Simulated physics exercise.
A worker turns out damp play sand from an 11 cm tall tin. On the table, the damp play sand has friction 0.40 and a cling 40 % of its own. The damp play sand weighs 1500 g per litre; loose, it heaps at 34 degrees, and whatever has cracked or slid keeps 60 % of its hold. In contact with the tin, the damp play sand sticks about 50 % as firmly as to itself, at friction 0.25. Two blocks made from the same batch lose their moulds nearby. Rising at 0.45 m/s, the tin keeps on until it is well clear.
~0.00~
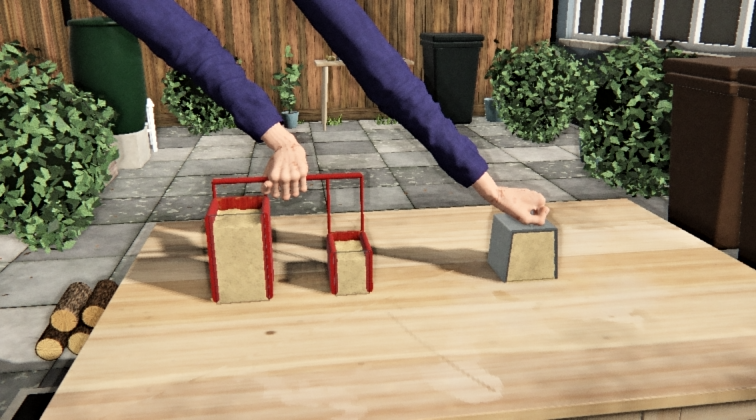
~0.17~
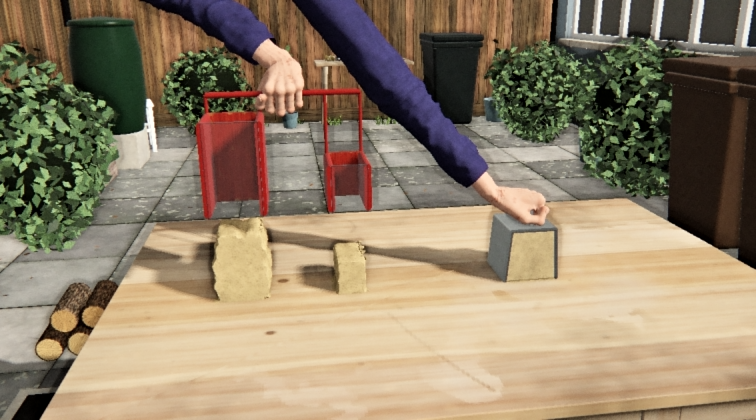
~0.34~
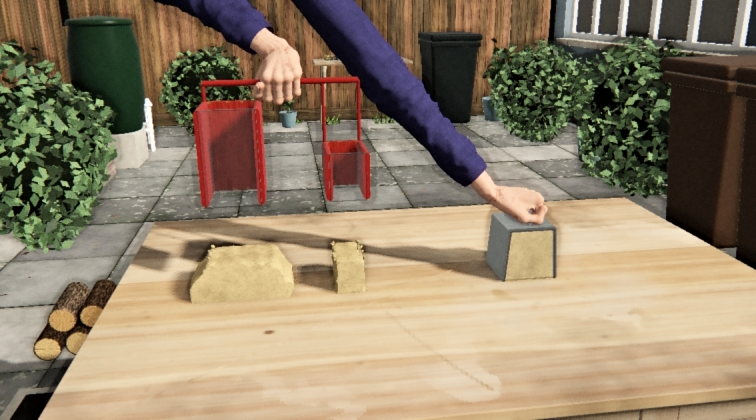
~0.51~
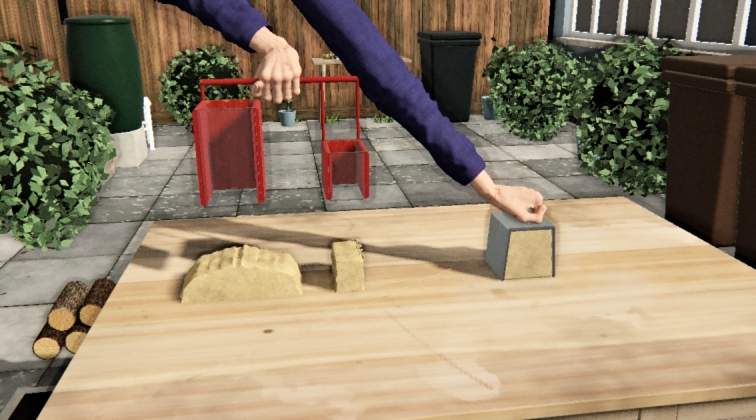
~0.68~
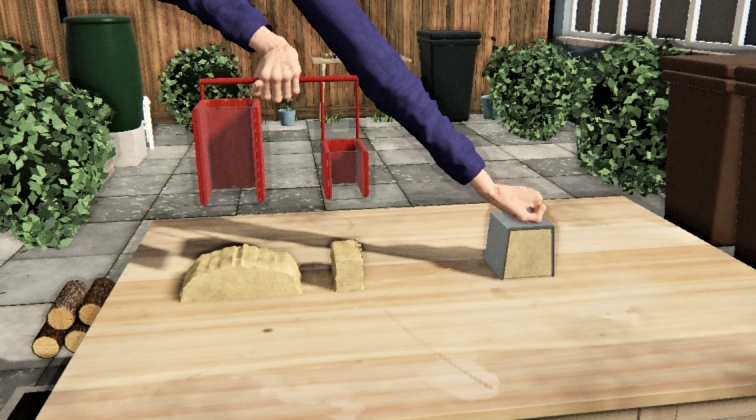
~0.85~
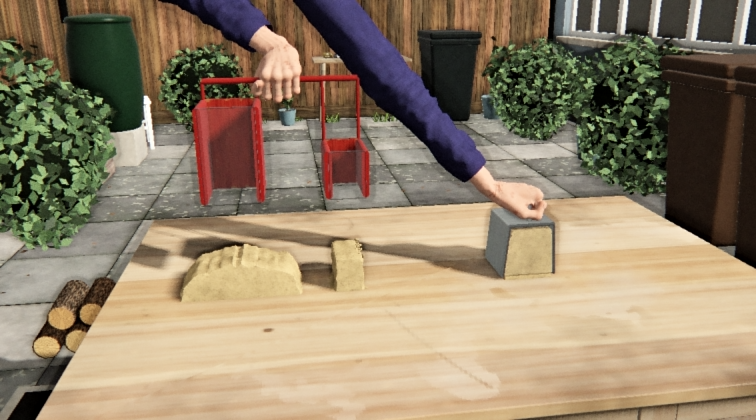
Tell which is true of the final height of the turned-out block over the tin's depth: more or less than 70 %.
It comes out less.
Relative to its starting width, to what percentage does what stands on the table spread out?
About 180 per cent.
After 1.04 s, the tin is up by 8.5 cm.
After 1.26 s, the tin is up by 18 cm; what stands on the table is 56 % of the tin's depth.
After 1.48 s, the tin is up by 23 cm; what stands on the table is 56 % of the tin's depth.
After 1.71 s, the tin is up by 23 cm; what stands on the table is 56 % of the tin's depth.
After 1.81 s, at the end, the tin is up by 23 cm; what stands on the table is 56 % of the tin's depth.
